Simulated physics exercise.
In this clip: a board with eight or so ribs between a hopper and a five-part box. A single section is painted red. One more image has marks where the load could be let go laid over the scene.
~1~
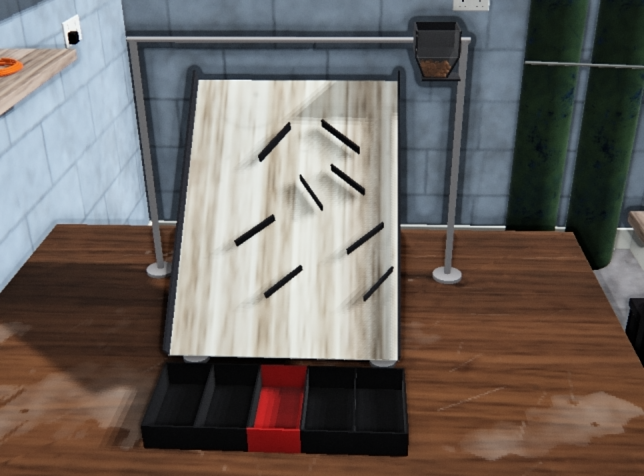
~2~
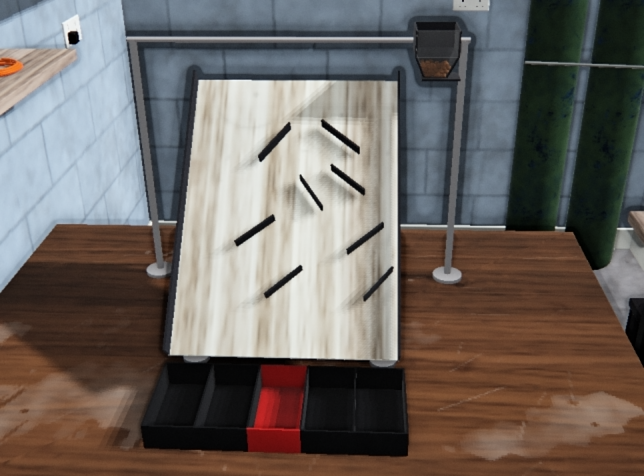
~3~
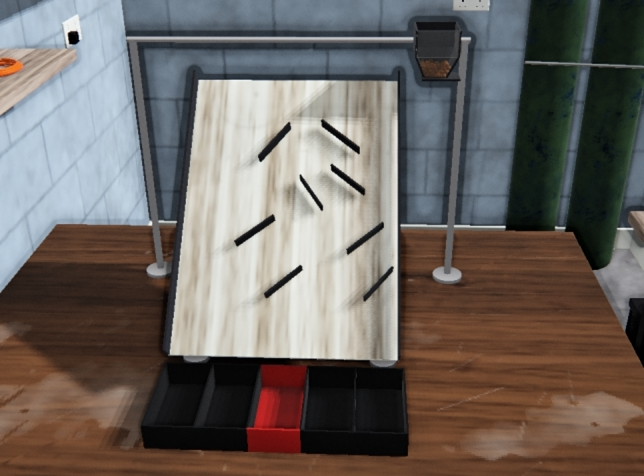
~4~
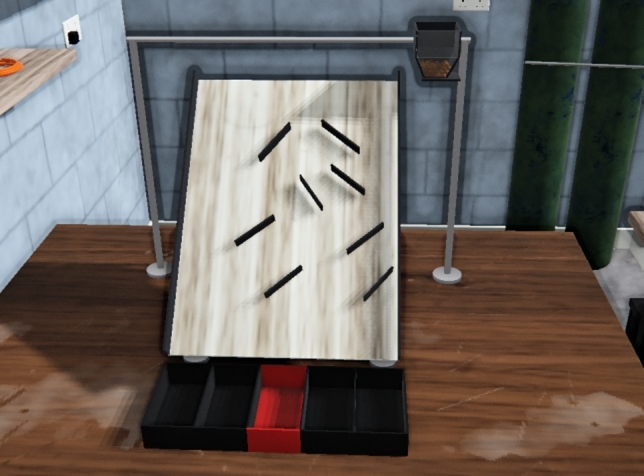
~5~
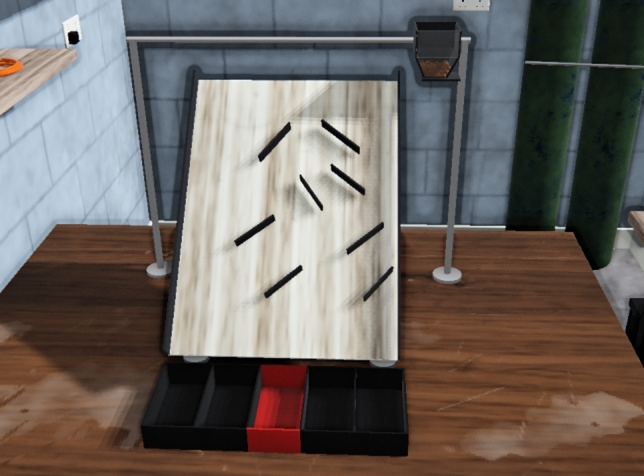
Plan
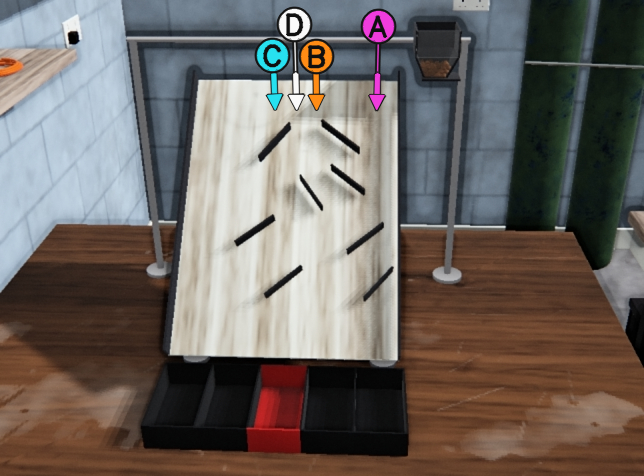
Nothing moves as a closed hopper sits above a ribbed board and a box with one red section.
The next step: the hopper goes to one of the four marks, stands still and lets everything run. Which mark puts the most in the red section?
Go for A.
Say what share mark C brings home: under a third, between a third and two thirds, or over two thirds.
Under a third.
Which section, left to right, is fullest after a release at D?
The first from the left.
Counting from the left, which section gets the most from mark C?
It is the first one.
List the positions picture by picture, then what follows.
The first frame shows hopper (435, 67), cereal balls, door shut.
The second frame shows ribs (258, 156) to (290, 122), (322, 119) to (359, 148), (300, 174) to (322, 206).
The third frame shows ribs (331, 164) to (365, 190), (234, 241) to (274, 215), (347, 250) to (383, 222).
The fourth frame shows ribs (264, 294) to (301, 265), (364, 297) to (393, 266).
The fifth frame shows red section (274, 439), number 3 of 5 from the left.
On the marked copy, mark A meets the board at (376, 104); mark B meets the board at (316, 104); mark C meets the board at (275, 104); mark D meets the board at (296, 104).
For mark A, roughly a third in the red section, roughly half in other sections, about a tenth held on the board.
For mark B, about a tenth in the red section, the larger part in other sections, just a few held on the board.
For mark C, just a few in the red section, almost all in other sections, about a tenth outside the box.
For mark D, about a tenth in the red section, the larger part in other sections.
